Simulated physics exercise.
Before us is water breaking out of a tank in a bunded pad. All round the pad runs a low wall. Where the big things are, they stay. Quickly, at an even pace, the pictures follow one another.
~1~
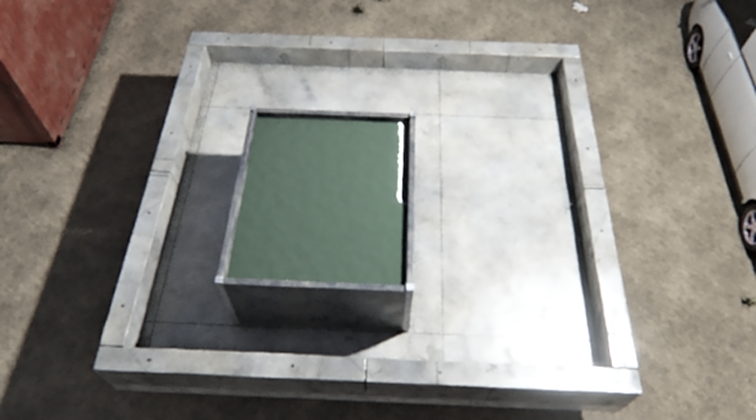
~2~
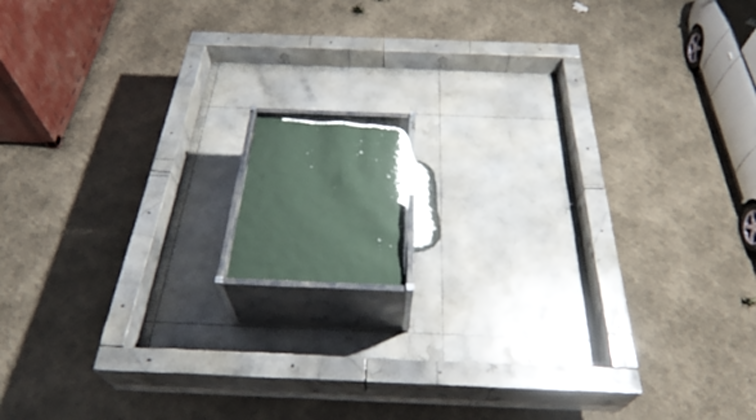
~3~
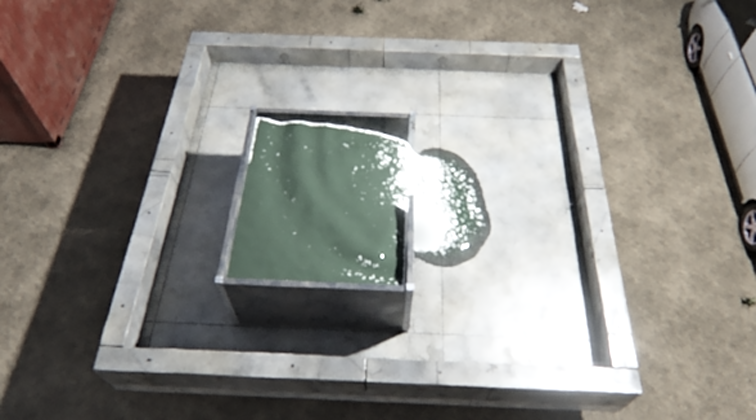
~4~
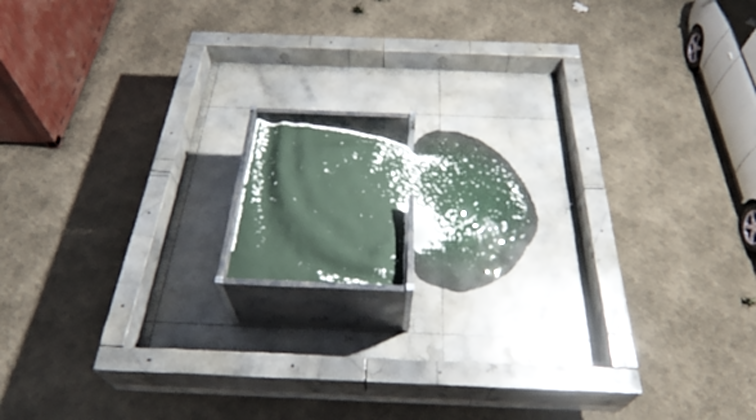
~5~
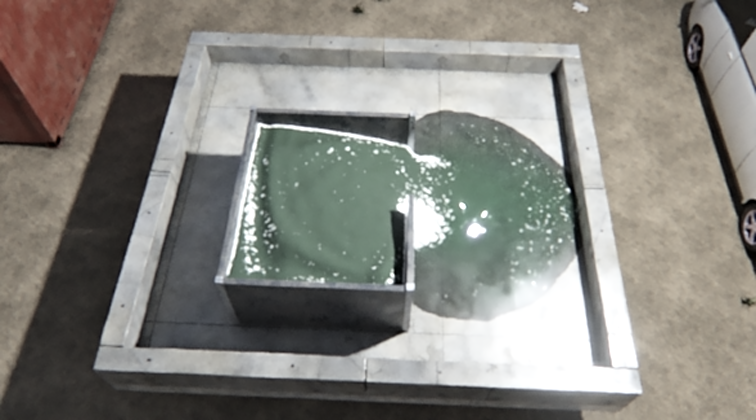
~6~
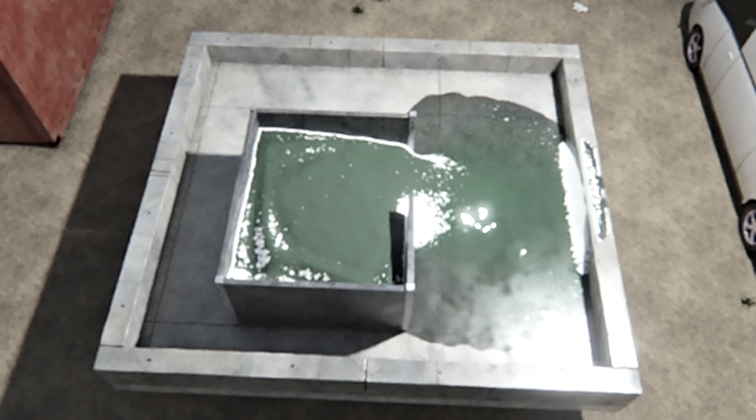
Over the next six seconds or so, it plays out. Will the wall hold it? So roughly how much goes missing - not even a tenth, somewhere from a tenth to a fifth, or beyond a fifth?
The spill-over comes to less than ten percent.
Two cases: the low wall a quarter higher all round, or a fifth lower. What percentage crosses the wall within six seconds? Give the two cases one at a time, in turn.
I'd expect around 2 per cent for the first wall and around 14 per cent for the second.
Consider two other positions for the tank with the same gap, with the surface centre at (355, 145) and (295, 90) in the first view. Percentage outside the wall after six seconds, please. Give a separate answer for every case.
Respectively 8 and 10 per cent.
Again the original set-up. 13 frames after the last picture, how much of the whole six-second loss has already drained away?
I make it 85 per cent.
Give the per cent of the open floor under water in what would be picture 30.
It comes to roughly 90 in a hundred.
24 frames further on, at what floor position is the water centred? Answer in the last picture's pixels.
It is around (404, 202).
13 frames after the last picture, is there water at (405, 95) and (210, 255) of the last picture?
First spot submerged, second spot spared.
A moment on, water covers 40 % of the floor; the low wall has let 0 % over.
Next, water covers 40 % of the floor; the low wall has let 1 % over.
Then, water covers 50 % of the floor; the low wall has let 6 % over.
Later, water covers 75 % of the floor; the low wall has let 7 % over.
In the end, water covers 85 % of the floor; the low wall has let 7 % over.
